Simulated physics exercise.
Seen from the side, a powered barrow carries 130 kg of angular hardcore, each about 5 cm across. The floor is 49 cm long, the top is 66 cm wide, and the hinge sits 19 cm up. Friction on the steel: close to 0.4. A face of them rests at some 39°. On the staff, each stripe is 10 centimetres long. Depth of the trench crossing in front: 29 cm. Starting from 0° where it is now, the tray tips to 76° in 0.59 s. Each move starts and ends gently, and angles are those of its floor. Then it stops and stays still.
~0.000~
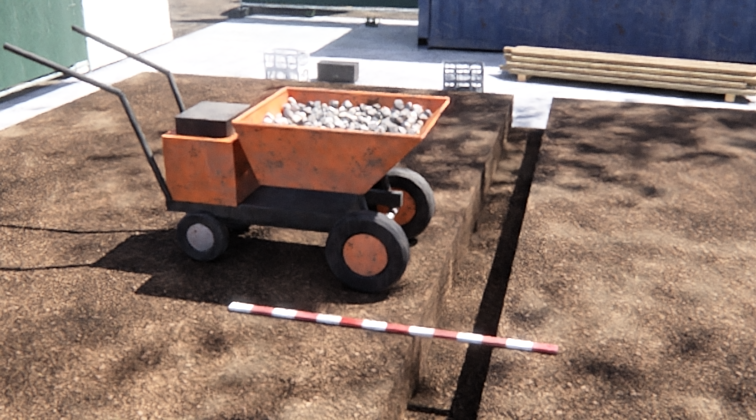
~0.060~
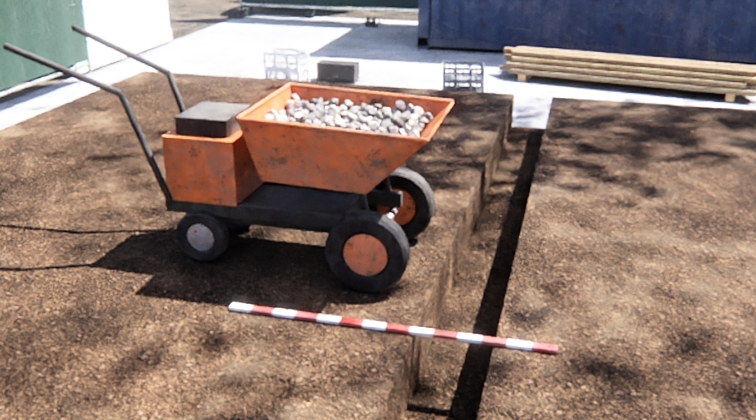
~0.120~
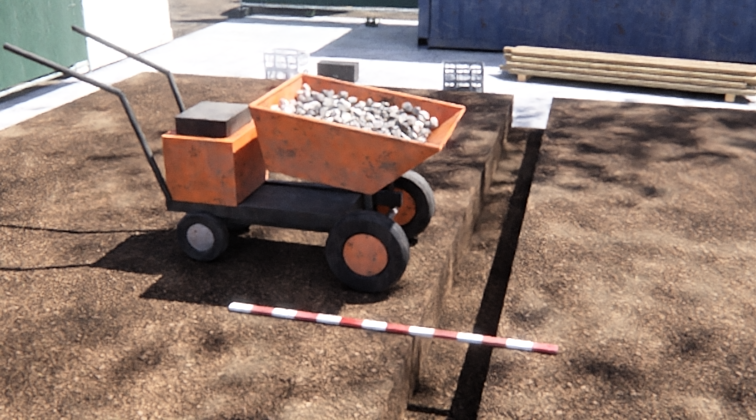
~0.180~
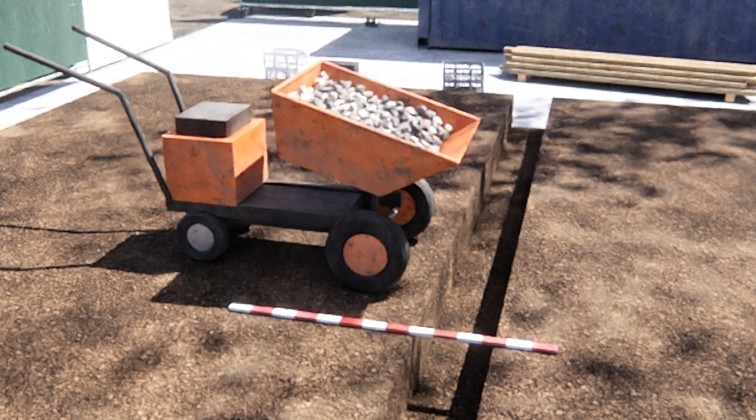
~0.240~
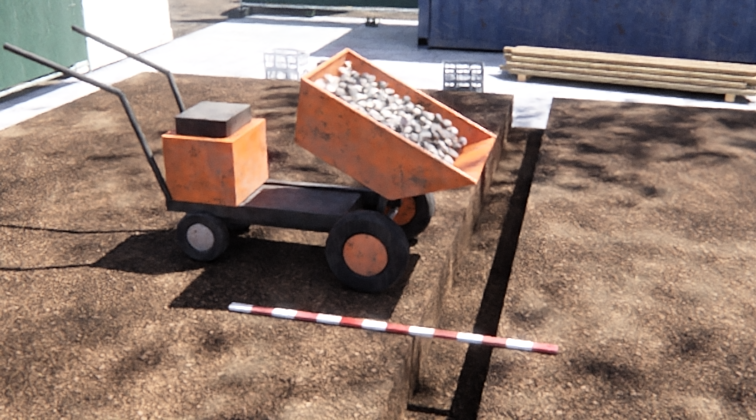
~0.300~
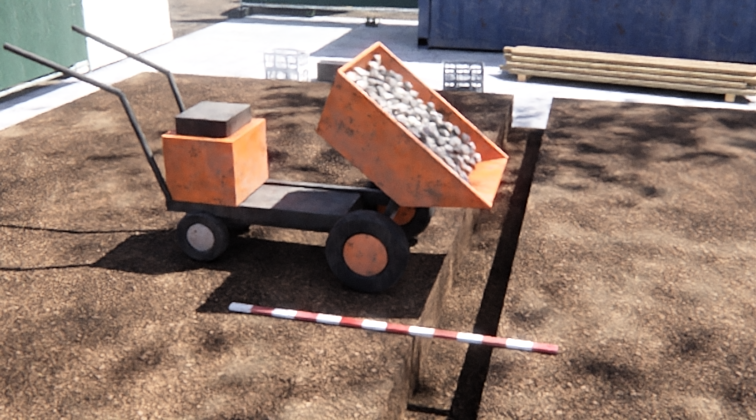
To begin with, an orange barrow loaded with grey stones stands level on brown ground beside a narrow trench, a red-and-white staff lying in front. Its tray then starts tilting, slowly at first, the back rising and the lip lowering to the right, until it slopes steeply with the stones still inside.
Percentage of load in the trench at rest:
1 %.
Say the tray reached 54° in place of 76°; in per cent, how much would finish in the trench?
Some 5 in a hundred, I'd say.
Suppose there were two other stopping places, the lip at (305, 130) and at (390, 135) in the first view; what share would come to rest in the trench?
First spot about 65, second spot about 45 per cent.
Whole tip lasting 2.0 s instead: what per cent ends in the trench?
Roughly 5 per cent.
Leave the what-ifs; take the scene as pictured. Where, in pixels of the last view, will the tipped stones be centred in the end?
Roughly at (583, 282).
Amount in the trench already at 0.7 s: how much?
0 per cent, give or take.
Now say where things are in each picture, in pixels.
In the first picture, the tray is at 0°, its lip at (422, 138); the top of the load is at (392, 114).
The second picture shows lip at (427, 141), floor tilted 2°, highest stones at (348, 109); the stones move at 0.5 m/s on average.
In the third picture, the tray is at 8°, its lip at (440, 149); the top of the load is at (310, 96); the stones move at 1.0 m/s on average.
The fourth picture shows lip at (457, 163), floor tilted 17°, highest stones at (325, 86); the stones move at 1.4 m/s on average.
In the fifth picture, the tray is at 27°, its lip at (475, 183); the top of the load is at (342, 76); the stones move at 1.6 m/s on average.
In the sixth picture, the tray is at 39°, its lip at (490, 207); the top of the load is at (370, 70); the stones move at 1.8 m/s on average.
After 0.4 s the floor is at 64°; 100 % in the tray; the foremost stones are at (502, 217).
After 0.7 s the floor is at 76°; 62 % in the tray, 38 % past the trench; the foremost stones are at (599, 279).
After 1.0 s the floor is at 76°; 22 % in the tray, 1 % in the trench, 77 % past the trench; the foremost stones are past the picture's edge.
After 3.0 s the floor is at 76°; 20 % in the tray, 1 % in the trench, 79 % past the trench; the foremost stones are past the picture's edge.
